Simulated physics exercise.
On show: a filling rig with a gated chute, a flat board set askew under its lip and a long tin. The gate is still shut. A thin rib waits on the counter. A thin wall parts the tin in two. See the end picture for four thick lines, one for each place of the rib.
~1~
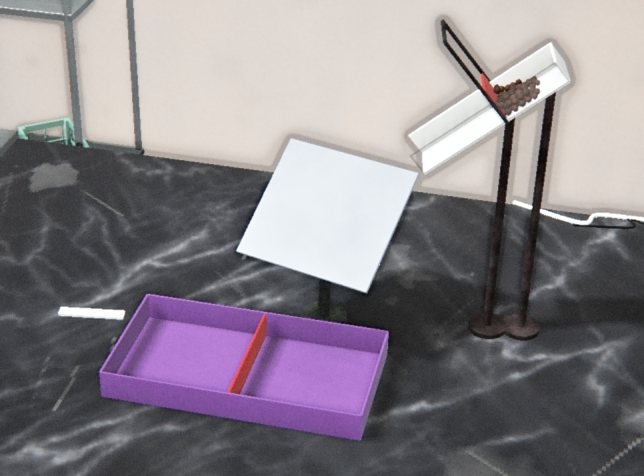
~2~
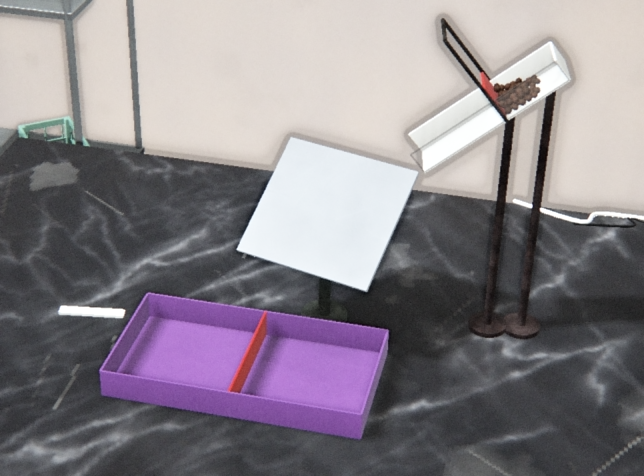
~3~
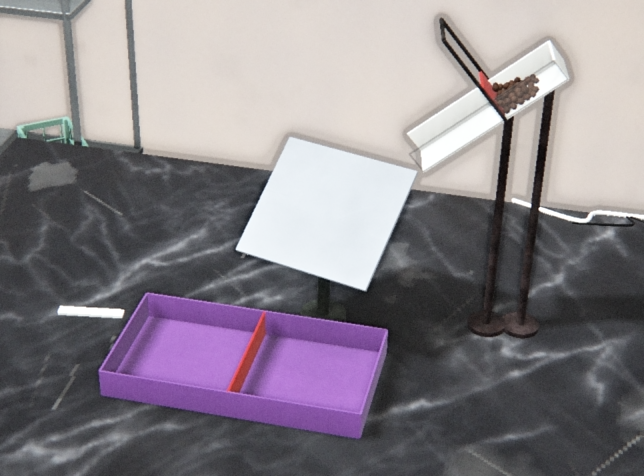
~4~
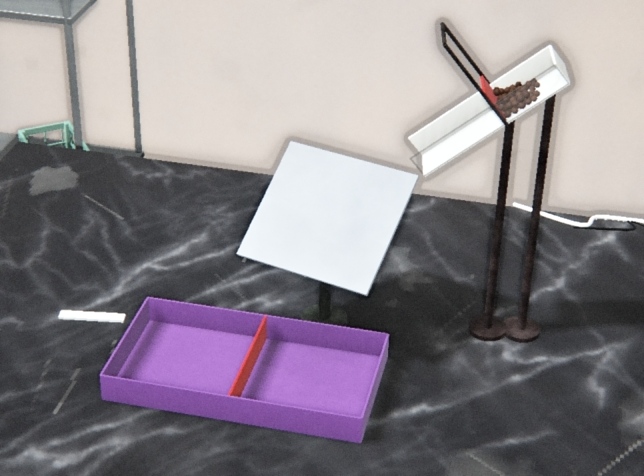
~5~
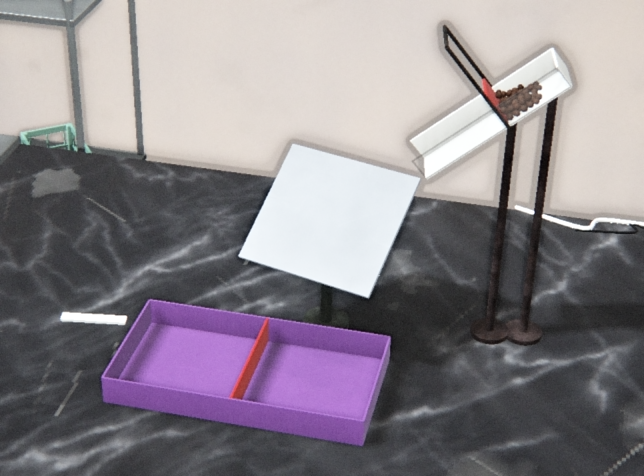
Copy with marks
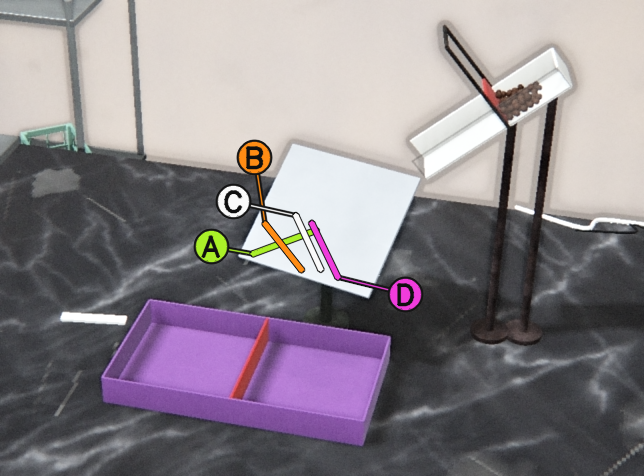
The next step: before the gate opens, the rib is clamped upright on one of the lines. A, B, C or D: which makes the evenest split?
Best: A.
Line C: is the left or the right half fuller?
More lands on the right.
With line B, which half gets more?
Right.
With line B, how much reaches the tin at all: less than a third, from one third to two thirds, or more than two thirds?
More than two thirds.
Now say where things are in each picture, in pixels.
Load behind the gate (514, 96), allspice berries; lip of the chute (424, 163), sloping fairly steeply, in the first frame.
Middle of the board (327, 211), tilted fairly steeply; middle of its low edge (300, 270); of its high edge (353, 154), in the second frame.
Front corners of the tin (100, 371) and (361, 414); front end of its middle wall (228, 392); gate still shut (485, 85), in the third frame.
Middle of the load (514, 98); lip (424, 166), in the fourth frame.
Middle of the load (516, 101); lip (426, 168), in the fifth frame.
On the marked copy, line A from (316, 230) to (252, 253); line B from (265, 223) to (301, 269); line C from (295, 215) to (320, 269); line D from (311, 223) to (337, 277).
With A, of what is caught, roughly two thirds in the left half, roughly a third in the right.
With B, of what is caught, about a tenth in the left half, almost all in the right.
With C, of what is caught, just a few in the left half, almost all in the right.
With D, of what is caught, just a few in the left half, almost all in the right.
